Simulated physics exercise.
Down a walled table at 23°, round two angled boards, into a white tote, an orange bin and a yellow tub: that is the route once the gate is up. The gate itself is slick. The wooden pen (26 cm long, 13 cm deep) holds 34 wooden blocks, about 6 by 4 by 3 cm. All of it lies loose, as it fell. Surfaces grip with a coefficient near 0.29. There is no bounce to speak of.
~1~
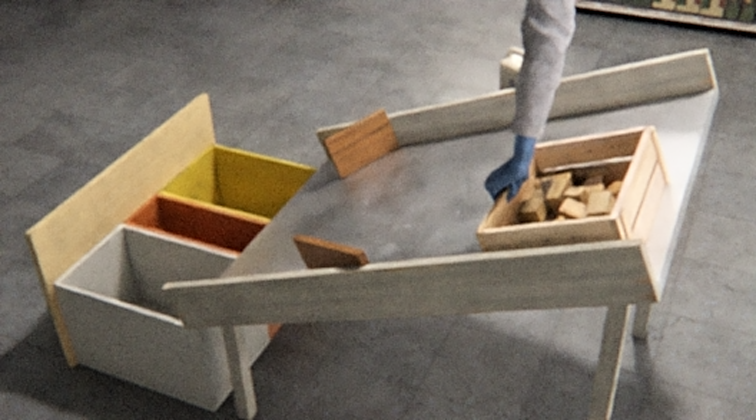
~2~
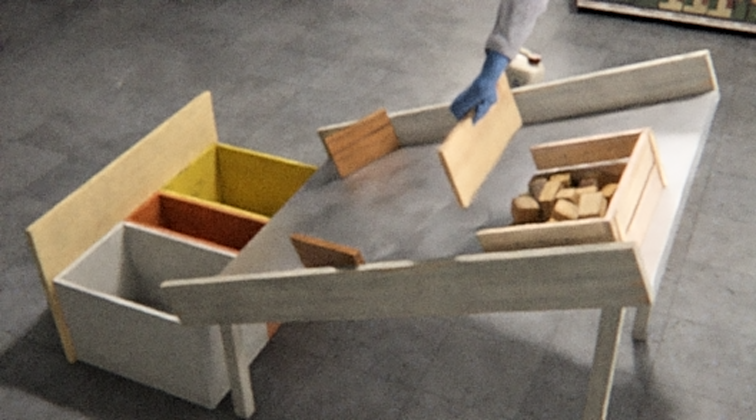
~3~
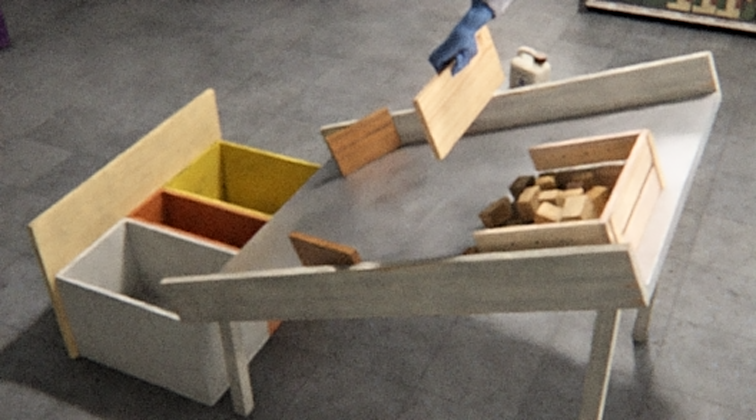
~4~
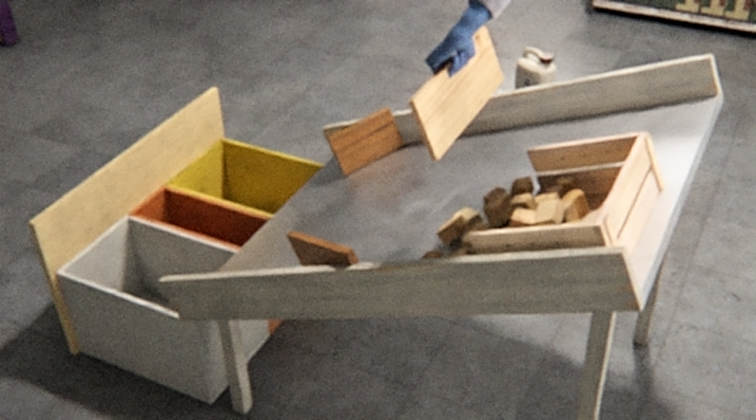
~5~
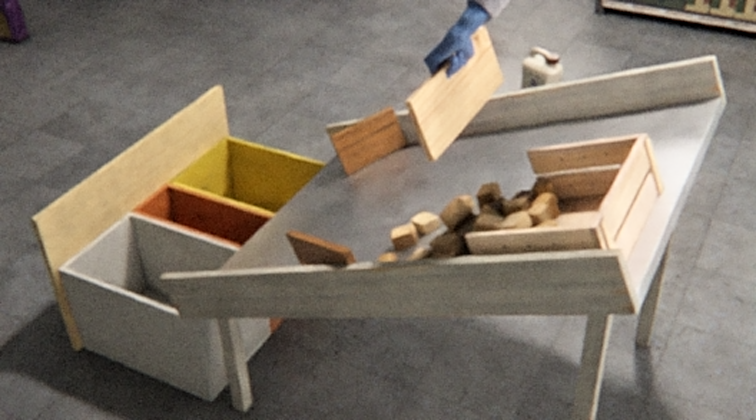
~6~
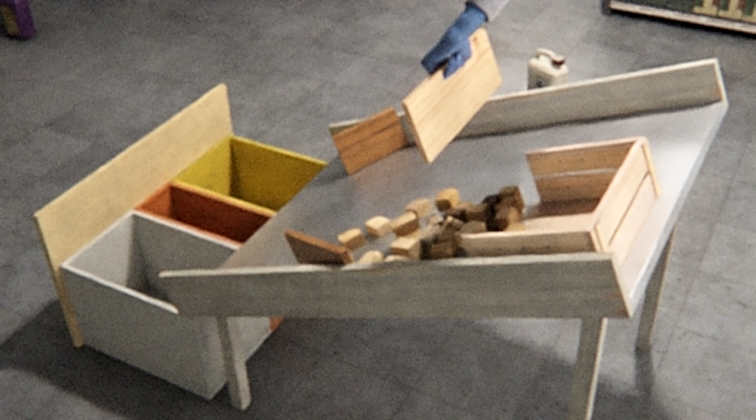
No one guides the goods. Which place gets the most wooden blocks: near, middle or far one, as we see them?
It is the white tote, the nearest one.
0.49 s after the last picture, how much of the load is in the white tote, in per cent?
About 10 per cent.
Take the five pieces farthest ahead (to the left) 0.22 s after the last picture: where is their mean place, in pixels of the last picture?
Around (301, 237).
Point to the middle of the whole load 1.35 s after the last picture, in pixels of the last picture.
At about (163, 295).
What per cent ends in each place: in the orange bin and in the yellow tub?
About 35 and 0 per cent.
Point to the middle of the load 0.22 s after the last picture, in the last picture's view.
Around (389, 236).
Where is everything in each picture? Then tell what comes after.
In the first frame (places track the rim corner closest to us here), wooden pen (610, 217); white tote (196, 328); all still inside.
In the second frame, wooden pen (604, 219).
In the third frame, wooden pen (599, 221); 5 out, the lowest block at (472, 263).
In the fourth frame, wooden pen (594, 224); 14 out, the lowest block at (468, 219).
In the fifth frame, wooden pen (590, 226); 22 out, the lowest block at (404, 237).
In the sixth frame, wooden pen (585, 229); white tote (191, 316); 31 out, the lowest block at (352, 240).
Then, 0.22 s after the last picture, 34 on the slope.
Then, 0.49 s after the last picture, 4 in the white tote, 1 in the orange bin and 29 on the slope.
Then, 0.86 s after the last picture, 14 in the white tote, 11 in the orange bin, 4 on the slope and 5 in the air.
When it is over (1.35 s after the last picture), 22 in the white tote and 12 in the orange bin.
